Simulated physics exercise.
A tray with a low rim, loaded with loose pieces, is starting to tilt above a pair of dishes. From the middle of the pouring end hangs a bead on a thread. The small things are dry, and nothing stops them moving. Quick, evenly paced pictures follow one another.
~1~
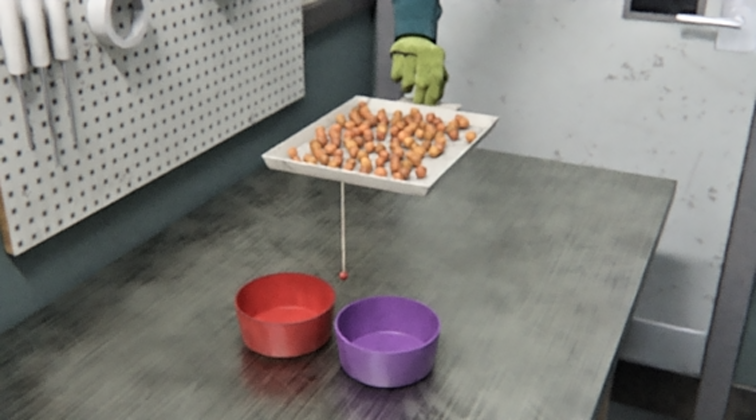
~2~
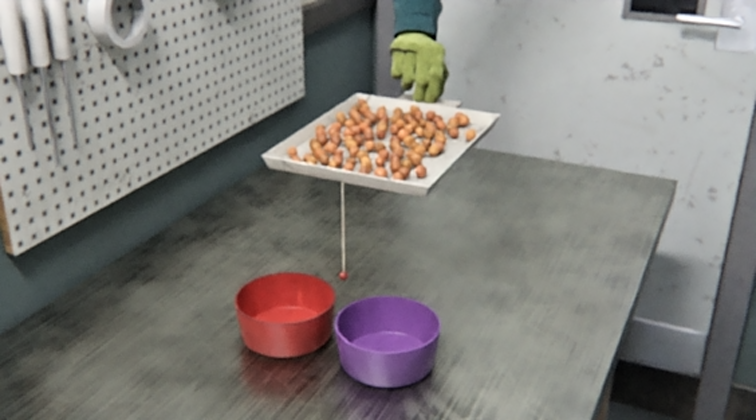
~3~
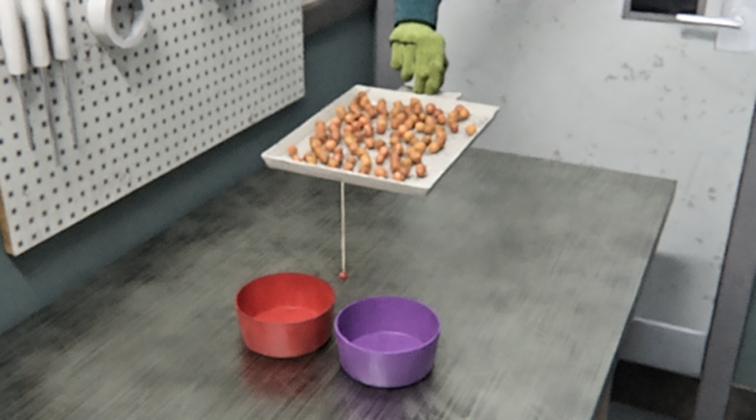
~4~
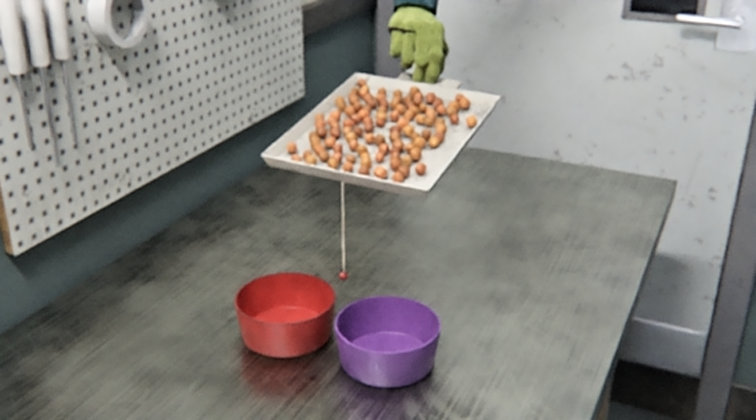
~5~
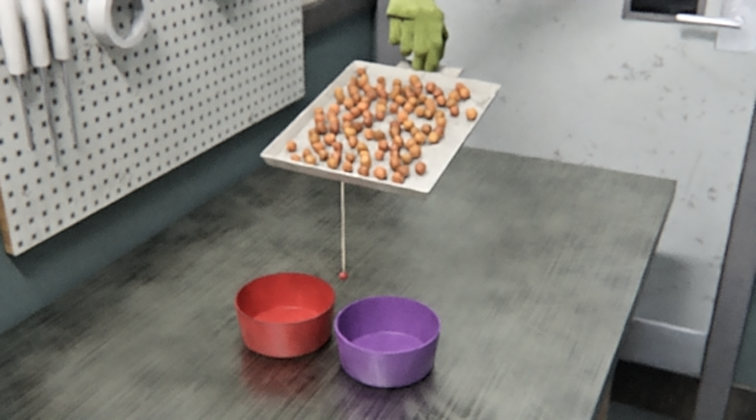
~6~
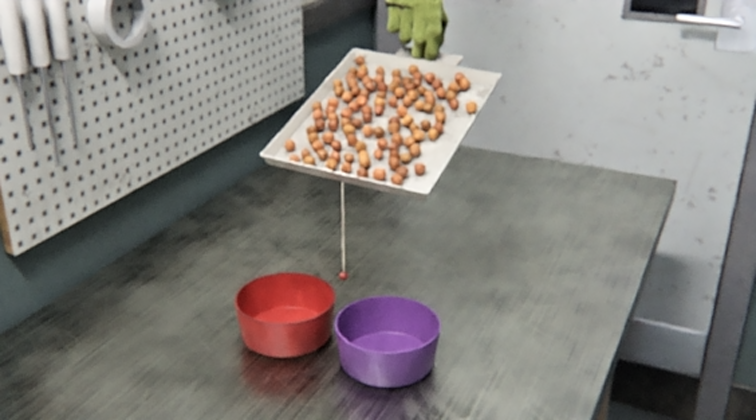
Tray of small brown nuts tilting gradually toward its near right corner above red and purple bowls, a green-gloved hand raising the far side.
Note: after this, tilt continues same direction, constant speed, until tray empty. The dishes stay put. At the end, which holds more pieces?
The dish to the right will collect more.
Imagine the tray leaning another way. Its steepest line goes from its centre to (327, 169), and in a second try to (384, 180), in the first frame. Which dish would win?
For the first heading it's the dish at left, and for the second it's the dish at right.
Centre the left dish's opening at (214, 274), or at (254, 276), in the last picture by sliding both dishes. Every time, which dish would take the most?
The first time it's the right-side dish, the second time it's the right-side dish.
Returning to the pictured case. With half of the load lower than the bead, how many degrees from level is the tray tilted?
It has tipped about 85 degrees.
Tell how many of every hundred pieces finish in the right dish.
Roughly 60 %.
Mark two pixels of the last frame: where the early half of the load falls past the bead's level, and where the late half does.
Around (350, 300) first; around (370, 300) second.
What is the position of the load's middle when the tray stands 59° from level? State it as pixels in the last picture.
Somewhere about pixel (356, 159).
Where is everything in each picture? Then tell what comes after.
Corners of the pouring end (268, 155) and (425, 184), level; middle of the load (380, 136), hazelnuts; left dish (260, 337); right dish (366, 366); bead on its thread (344, 276), in the first picture.
Corners of the pouring end (268, 155) and (425, 184), level; middle of the load (380, 134), in the second picture.
Corners of the pouring end (268, 154) and (425, 185), tipped barely, lowest at the right corner; middle of the load (380, 130), in the third picture.
Corners of the pouring end (268, 154) and (425, 186), tipped a little, lowest at the right corner; middle of the load (380, 123), in the fourth picture.
Corners of the pouring end (267, 153) and (425, 188), tipped a little, lowest at the right corner; middle of the load (380, 116), in the fifth picture.
Corners of the pouring end (267, 153) and (425, 190), tipped clearly, lowest at the right corner; middle of the load (379, 111); left dish (260, 337); right dish (366, 366), in the sixth picture.
Just after the last frame, tray tipped steeply; the larger part on the tray; just a few in the left dish; about a tenth in the air.
A moment on, tray tipped right over; about a tenth on the tray; roughly half in the right dish; roughly a quarter in the left dish; about a tenth outside both; about a tenth in the air.
Further on, tray tipped past a quarter turn; roughly two thirds in the right dish; roughly a third in the left dish; about a tenth outside both.
When it is over, tray tipped past a quarter turn; roughly two thirds in the right dish; roughly a third in the left dish; about a tenth outside both.
